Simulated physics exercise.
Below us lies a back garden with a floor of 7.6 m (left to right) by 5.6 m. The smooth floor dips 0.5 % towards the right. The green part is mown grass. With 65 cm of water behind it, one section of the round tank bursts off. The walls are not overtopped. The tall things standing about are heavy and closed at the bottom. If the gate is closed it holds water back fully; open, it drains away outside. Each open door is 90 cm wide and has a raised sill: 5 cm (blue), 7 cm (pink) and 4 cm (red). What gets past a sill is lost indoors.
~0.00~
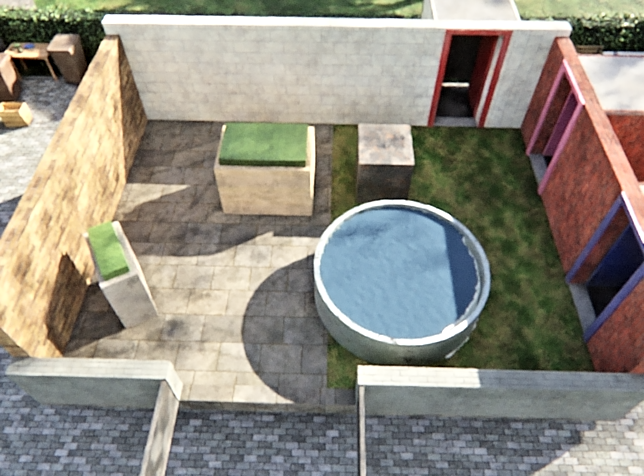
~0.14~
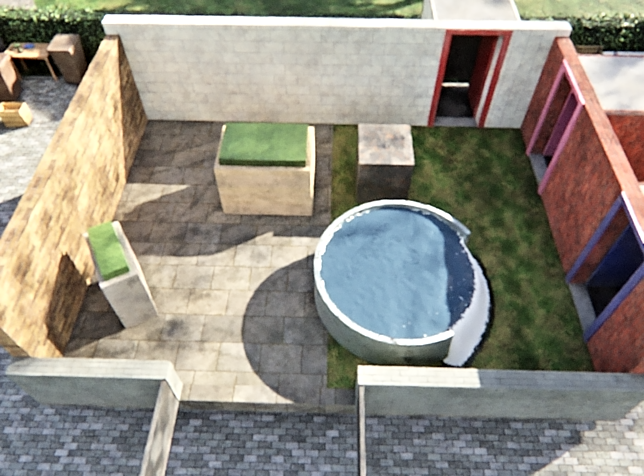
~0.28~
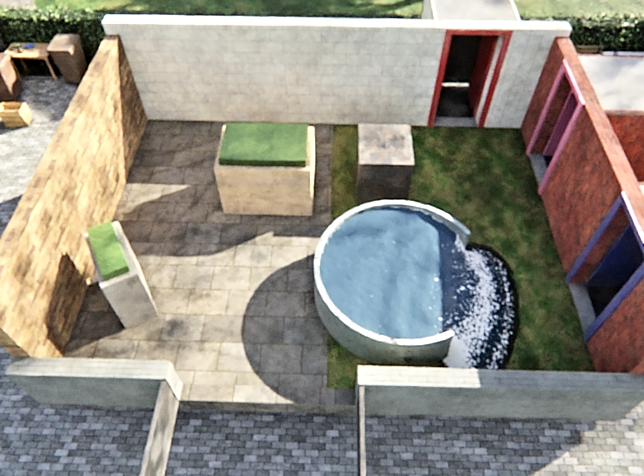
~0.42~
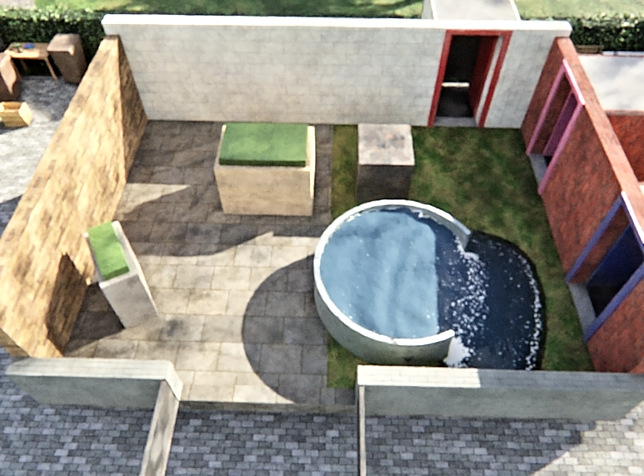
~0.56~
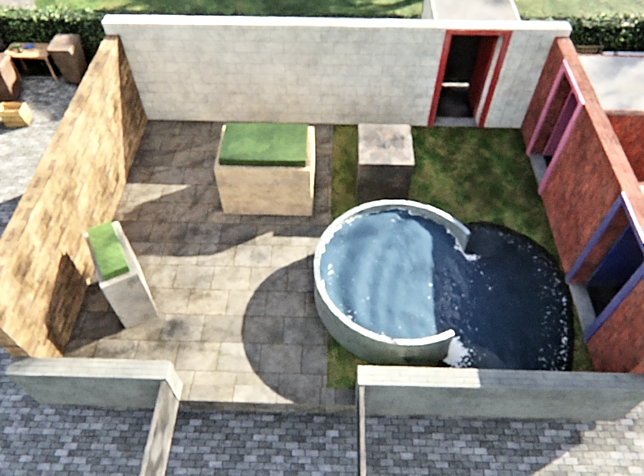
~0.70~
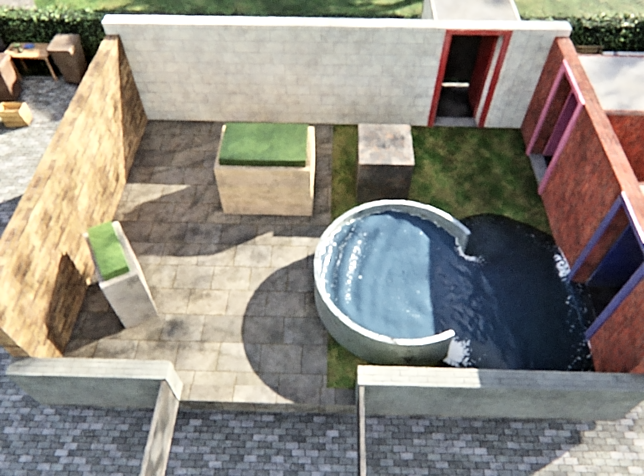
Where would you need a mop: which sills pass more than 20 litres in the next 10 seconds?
Within that time: At the blue door it exceeds the limit; at the pink door it goes over the limit; at the red door it goes over the limit.
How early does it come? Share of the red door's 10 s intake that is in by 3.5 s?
Some 0 per cent by then.
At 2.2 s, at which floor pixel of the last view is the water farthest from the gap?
Around (527, 152).
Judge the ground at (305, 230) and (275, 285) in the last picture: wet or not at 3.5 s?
In that order: Dry, still dry.
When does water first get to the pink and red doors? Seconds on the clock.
Arrival: Pink 1.6 s, red 3.4 s.
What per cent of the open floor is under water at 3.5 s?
About 35 per cent.
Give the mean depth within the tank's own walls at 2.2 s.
Roughly 27 cm on average.
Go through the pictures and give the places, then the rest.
The round tank at (401, 268) is whole and still, 65 cm deep, in the first frame.
Water pours out at (476, 304) and has run 1.0 m, to (468, 258); deepest outside 36 cm, 65 cm at the round tank's back, in the second frame.
The front is at (484, 250), 1.2 m from the gap at (476, 305); 1.5 m2 of floor is under water; 65 cm left at the back of the round tank, in the third frame.
The front is at (482, 235), 1.5 m from the gap at (475, 306); 2.9 m2 of floor is under water; 65 cm left at the back of the round tank, in the fourth frame.
Water pours out at (475, 306) and has run 1.8 m, to (525, 239); deepest outside 31 cm, 62 cm at the round tank's back, in the fifth frame.
Water pours out at (475, 306) and has run 2.1 m, to (554, 243); deepest outside 38 cm, 56 cm at the round tank's back, in the sixth frame.
After 1.4 s water covers 20 % of the floor and is deepest (50 cm) near (588, 395); blue door 32 cm at the sill, 104 L in, pink door not reached, red door not reached.
After 2.2 s water covers 25 % of the floor and is deepest (40 cm) near (601, 395); blue door 35 cm at the sill, 324 L in, pink door 7 cm at the sill, 0 L in, red door not reached.
After 3.5 s water covers 35 % of the floor and is deepest (24 cm) near (567, 285); blue door 23 cm at the sill, 549 L in, pink door 9 cm at the sill, 1 L in, red door 3 cm at the sill, 0 L in.
After 6.0 s water covers 60 % of the floor and is deepest (14 cm) near (588, 395); blue door 14 cm at the sill, 702 L in, pink door 11 cm at the sill, 9 L in, red door 12 cm at the sill, 63 L in.
After 10.0 s water covers 75 % of the floor and is deepest (10 cm) near (553, 240); blue door 9 cm at the sill, 770 L in, pink door 10 cm at the sill, 35 L in, red door 9 cm at the sill, 144 L in.
